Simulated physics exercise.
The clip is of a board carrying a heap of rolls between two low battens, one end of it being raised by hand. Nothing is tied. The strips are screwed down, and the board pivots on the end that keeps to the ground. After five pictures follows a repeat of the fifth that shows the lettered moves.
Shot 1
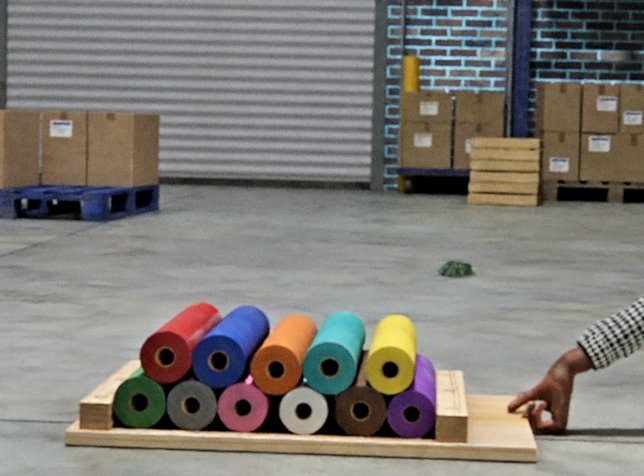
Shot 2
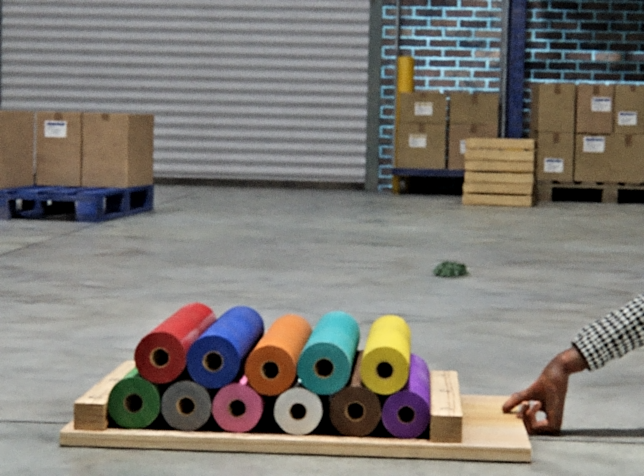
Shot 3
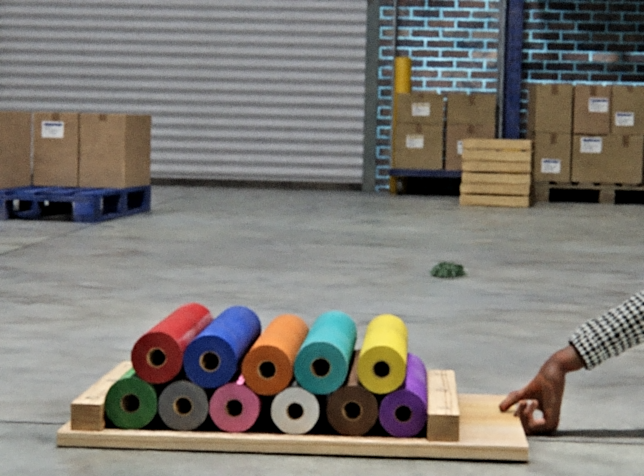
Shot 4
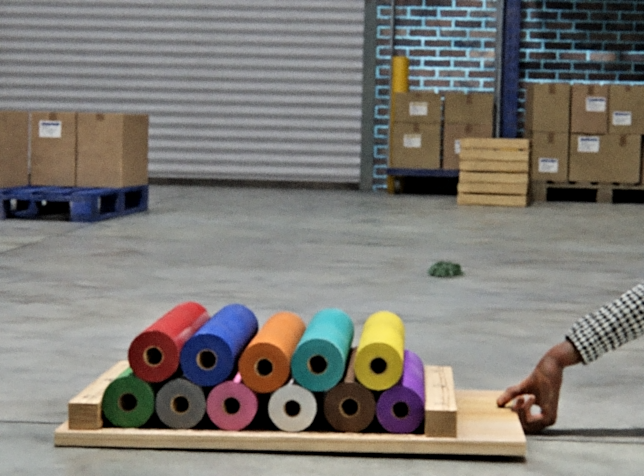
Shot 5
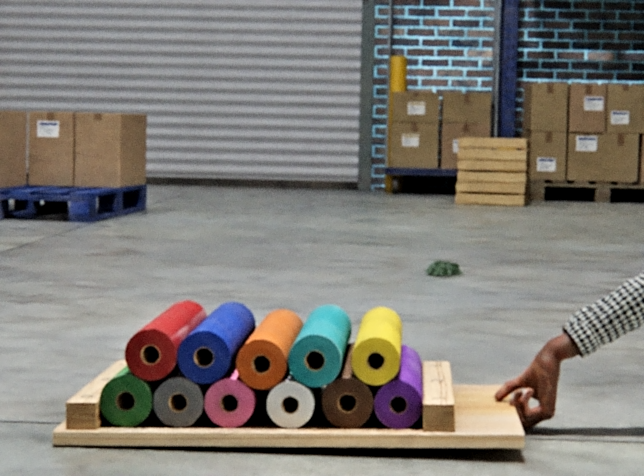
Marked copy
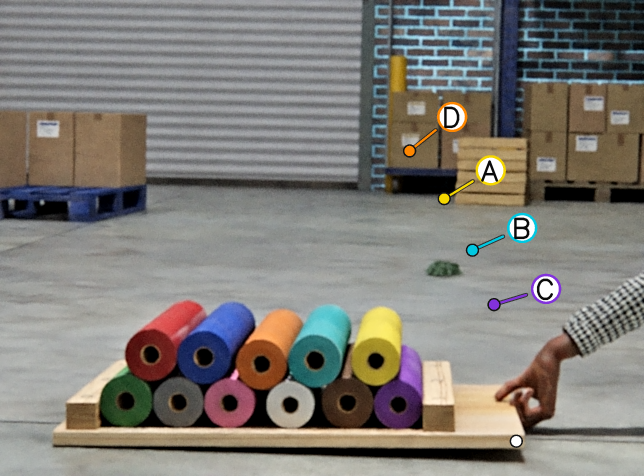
A wooden board stacked with two rows of colourful rolls barely moved on the warehouse floor while a hand stayed at its right end, and the rolls kept their places between the wooden strips.
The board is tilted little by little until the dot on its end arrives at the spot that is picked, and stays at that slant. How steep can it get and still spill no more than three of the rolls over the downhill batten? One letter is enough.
Mark C is as high as it can go.
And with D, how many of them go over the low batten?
With D, five.
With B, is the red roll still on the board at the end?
No, with B.
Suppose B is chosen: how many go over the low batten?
With B, four.
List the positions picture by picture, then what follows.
The first frame shows blue roll (219, 361); turquoise roll (329, 367); yellow roll (390, 370).
The second frame shows yellow roll (385, 370); red roll (160, 357).
The third frame shows board (302, 406); brown roll (353, 411); purple roll (403, 414); orange roll (268, 370).
The fourth frame shows board (299, 403); green roll (128, 402); grey roll (181, 404).
The fifth frame shows board (297, 400); green roll (126, 401); grey roll (179, 402).
On the marked copy, A at (444, 199); B at (473, 250); C at (494, 305); D at (410, 151); the white dot at (516, 441).
Taking C. A third of the way, board at 14°.
Two thirds of the way, board at 19°.
When it is over, board at 19°, none over the low batten.
As for the rest, A five over the low batten; B four over the low batten (orange, blue, turquoise, red); D five over the low batten.
